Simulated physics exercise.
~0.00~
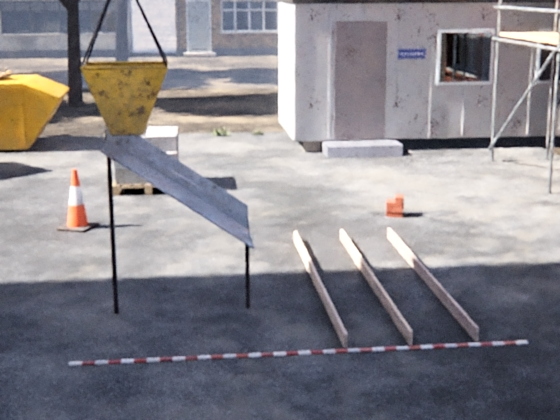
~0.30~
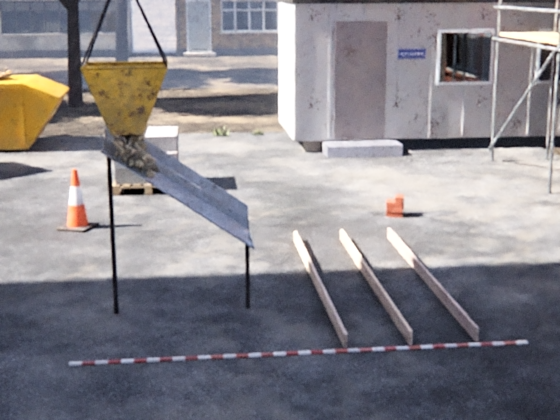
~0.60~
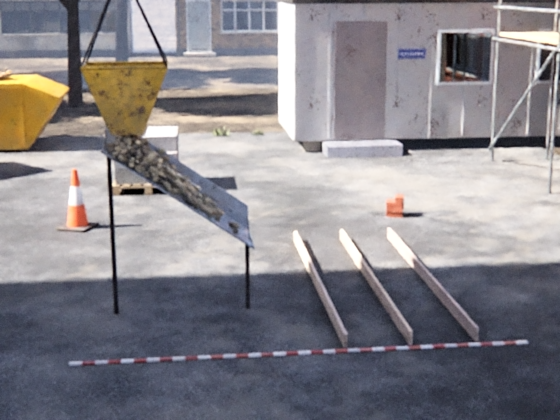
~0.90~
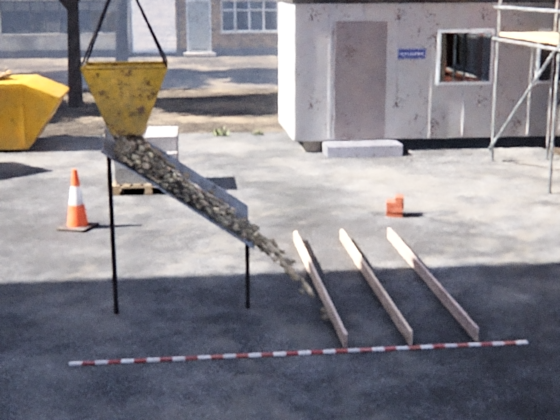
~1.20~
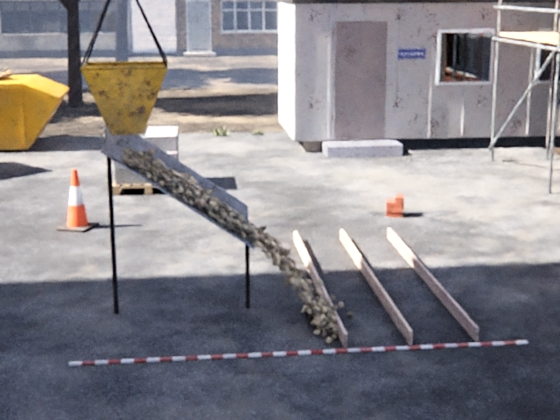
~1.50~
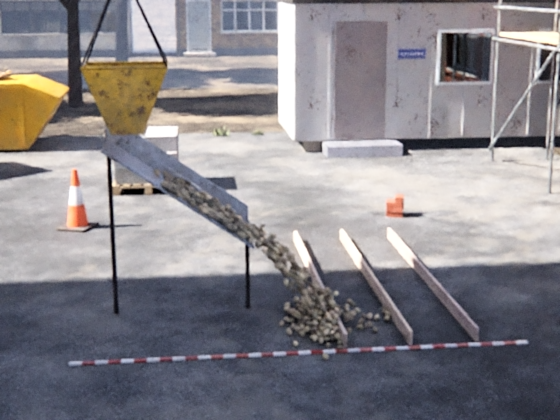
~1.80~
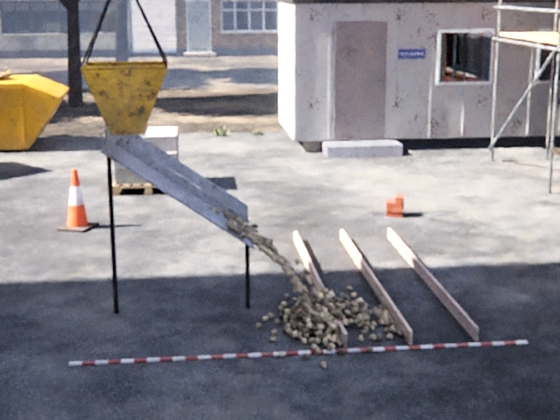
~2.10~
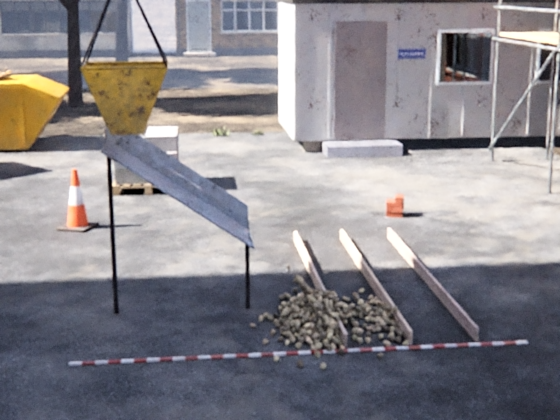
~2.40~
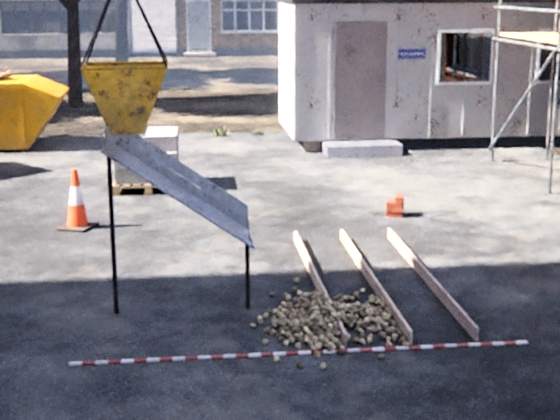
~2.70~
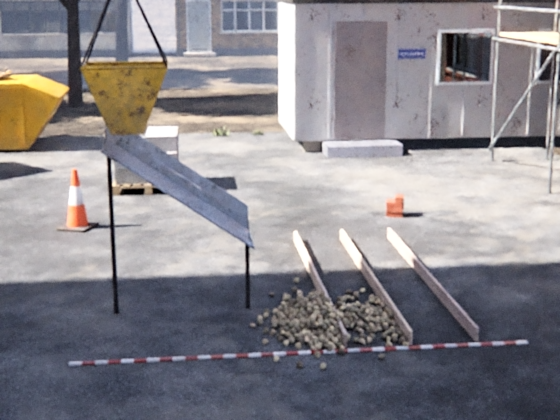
The clip opens on a yellow hopper hanging above a sloping steel chute in a paved yard, with a traffic cone, three wooden planks and a red-and-white striped staff on the ground nearby. Cobbles begin to pour from the hopper onto the top of the steel. They slide down to the right, spreading along the slope, then shoot off its lower edge and drop beside the first plank. The pile grows there, with some stones landing beyond that plank, as the chute empties. Finally the stones lie still, most left of the planks, fewer in the left bay, and the right bay empty.
